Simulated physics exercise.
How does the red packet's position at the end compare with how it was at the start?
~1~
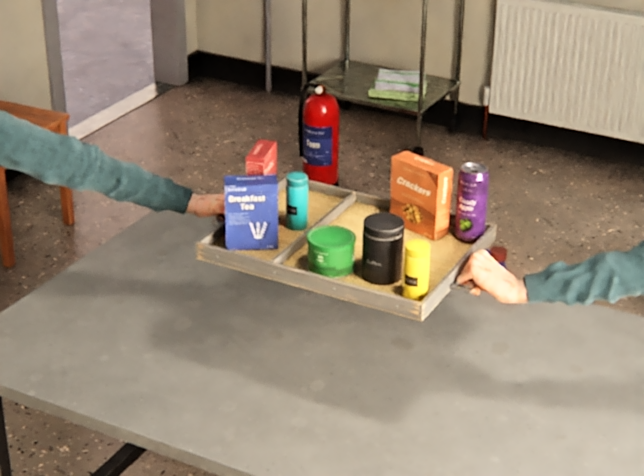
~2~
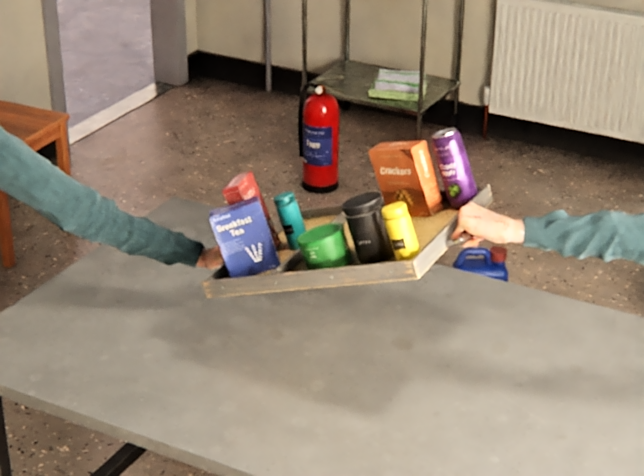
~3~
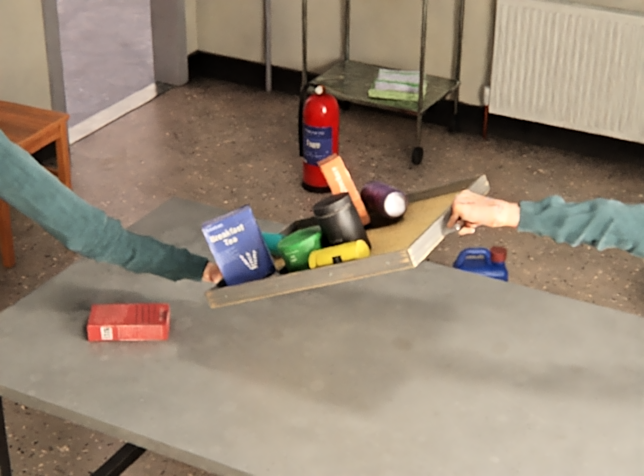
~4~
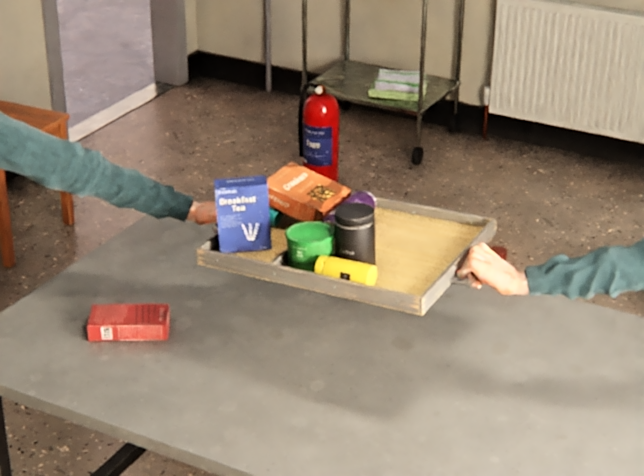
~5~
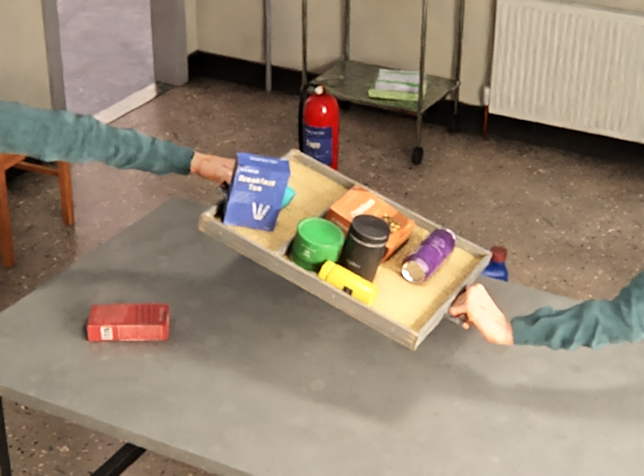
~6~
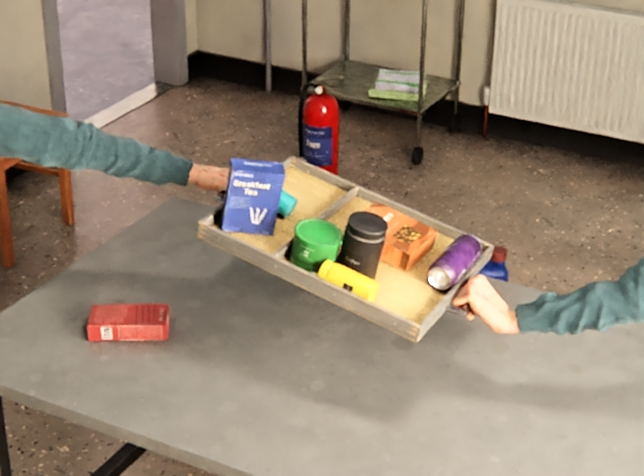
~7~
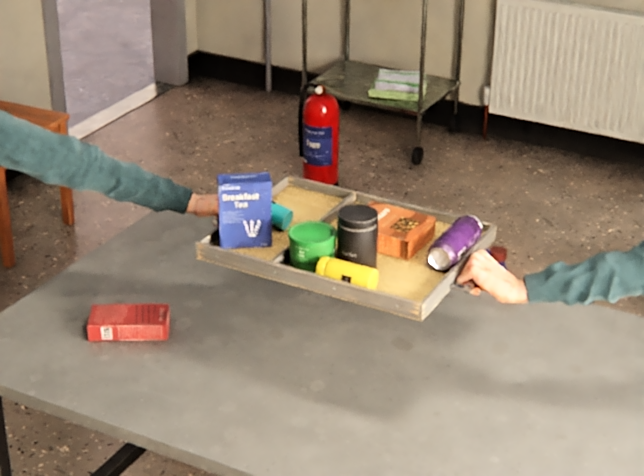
At the start the red packet stands upright on the tray. At the end it lies on its side on the table.
